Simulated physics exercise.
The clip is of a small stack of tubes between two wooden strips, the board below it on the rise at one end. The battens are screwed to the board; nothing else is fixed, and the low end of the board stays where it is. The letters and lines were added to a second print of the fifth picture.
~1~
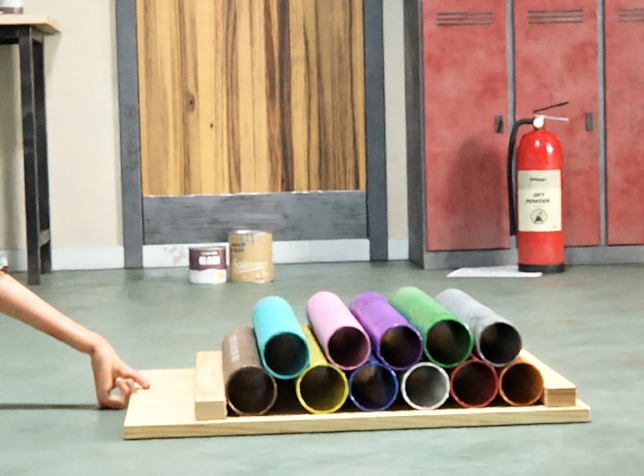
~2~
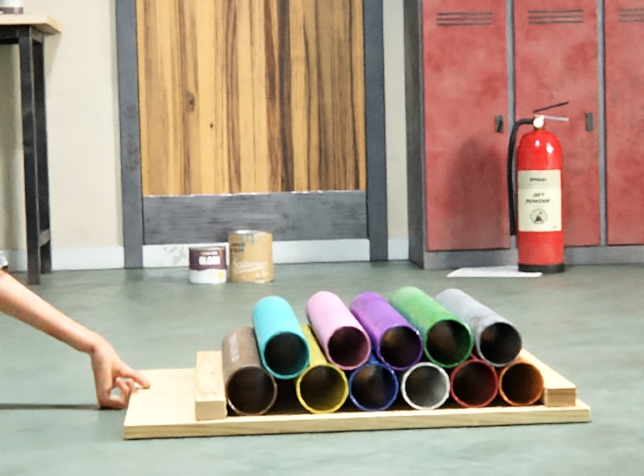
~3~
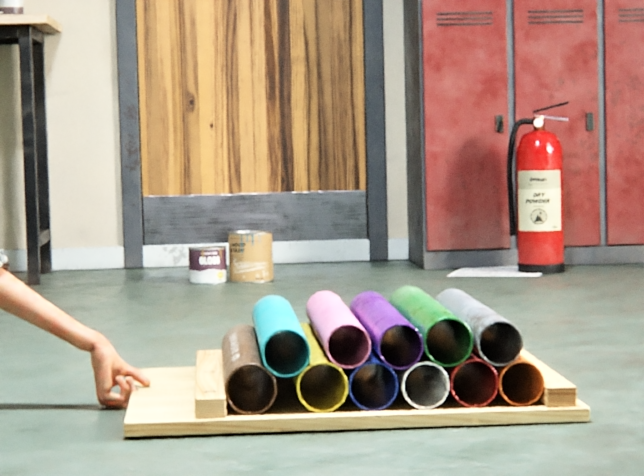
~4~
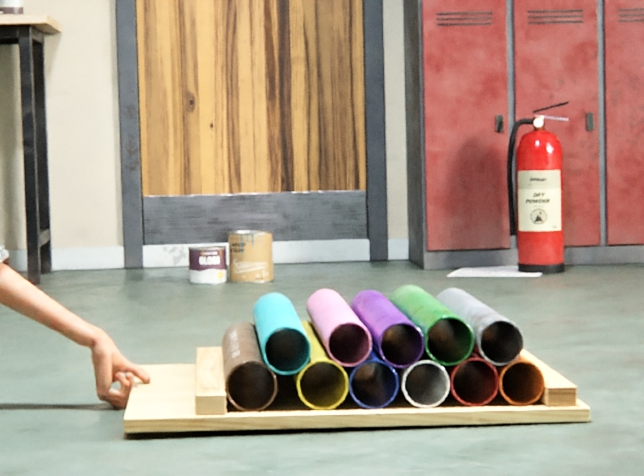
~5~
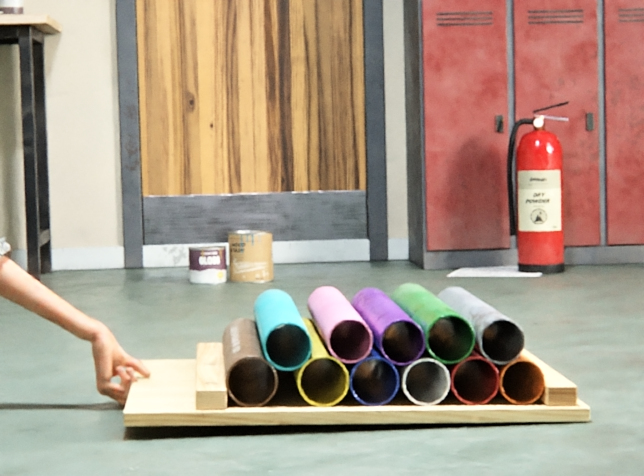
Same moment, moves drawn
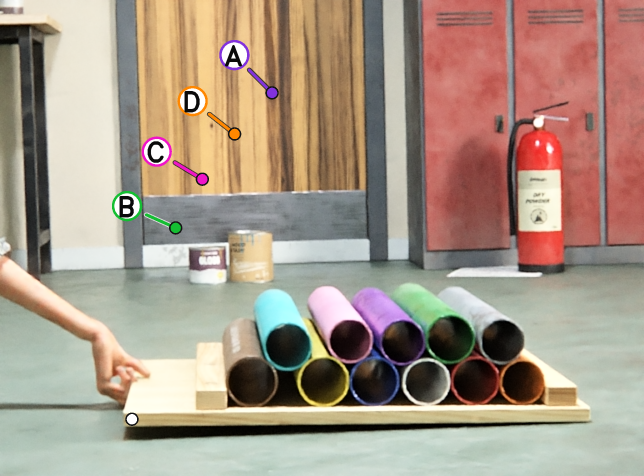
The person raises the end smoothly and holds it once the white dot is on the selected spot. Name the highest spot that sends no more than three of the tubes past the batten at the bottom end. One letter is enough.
No higher than B.
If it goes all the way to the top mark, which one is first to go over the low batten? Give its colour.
The grey one.
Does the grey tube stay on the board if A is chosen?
No, with A.
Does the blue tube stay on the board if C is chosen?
Yes.
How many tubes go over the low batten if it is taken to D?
The count is five.
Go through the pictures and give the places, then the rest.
In the first picture, brown tube (251, 391); yellow tube (322, 388); blue tube (373, 387).
In the second picture, blue tube (373, 387).
In the third picture, board (344, 384); brown tube (251, 389); turquoise tube (286, 353); green tube (449, 342).
In the fourth picture, board (344, 381); brown tube (251, 386); yellow tube (323, 385).
In the fifth picture, board (344, 379); brown tube (252, 382); yellow tube (323, 381).
On the marked copy, A at (272, 93); B at (176, 228); C at (202, 179); D at (234, 134); the white dot at (132, 419).
Following B. Soon after the start, board at 16°.
Later, board at 26°.
In the end, board at 26°, none over the low batten.
As for the rest, A five over the low batten; C five over the low batten; D five over the low batten.
